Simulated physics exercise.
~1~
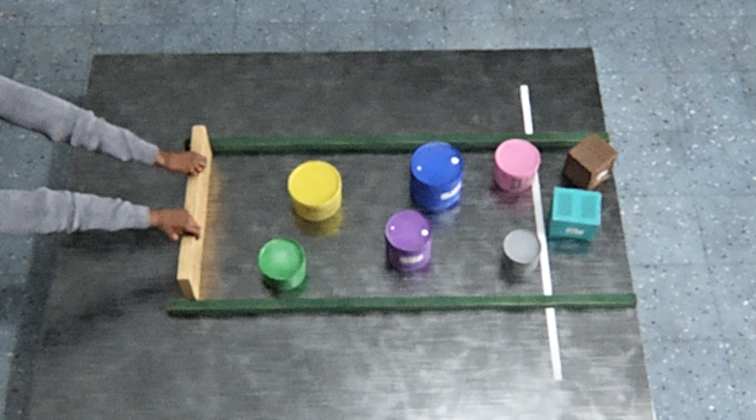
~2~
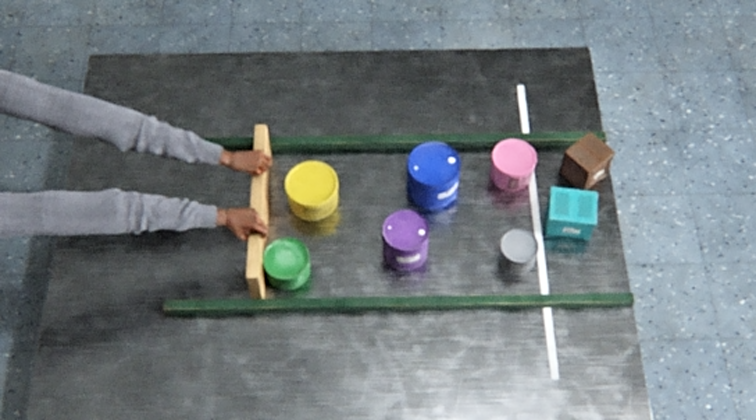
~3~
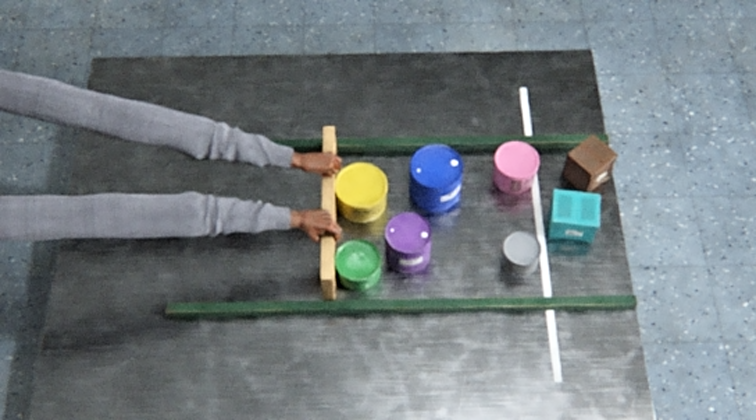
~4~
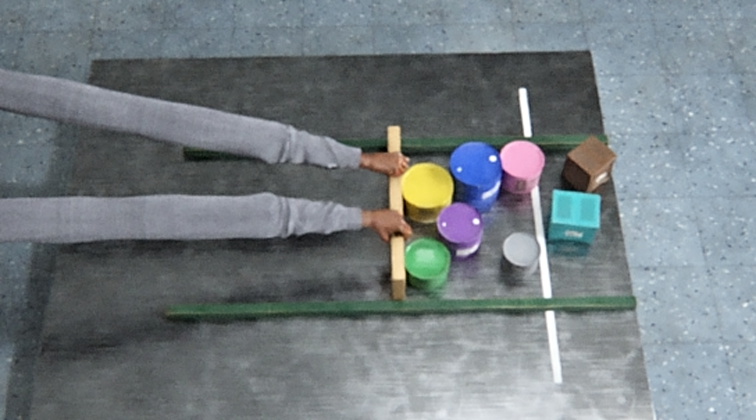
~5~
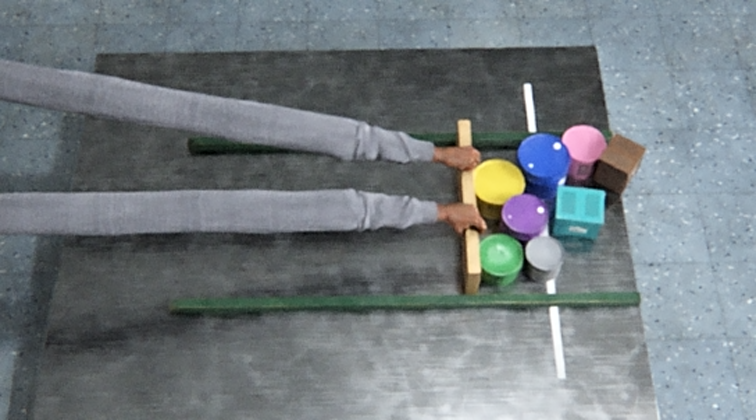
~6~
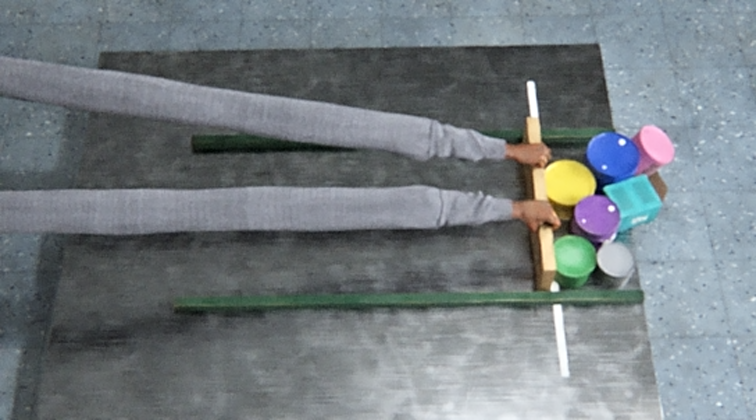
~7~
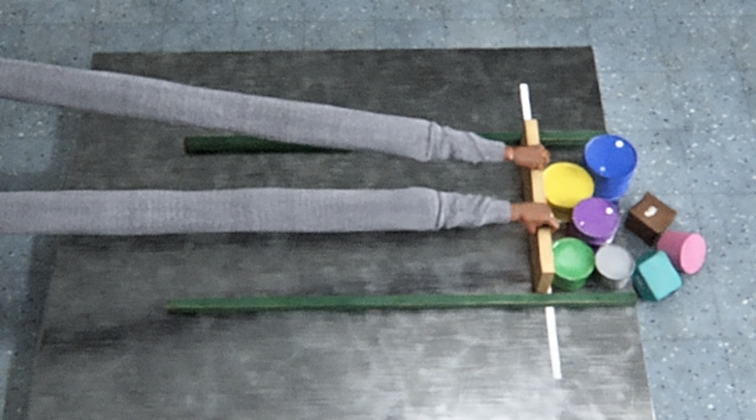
A wooden plank, pushed right by two hands between green rails, gathered a cluster of colourful containers and boxes and stopped at the white tape, after the pink pail, turquoise box and brown box had dropped off the deck's edge, leaving the others on it.
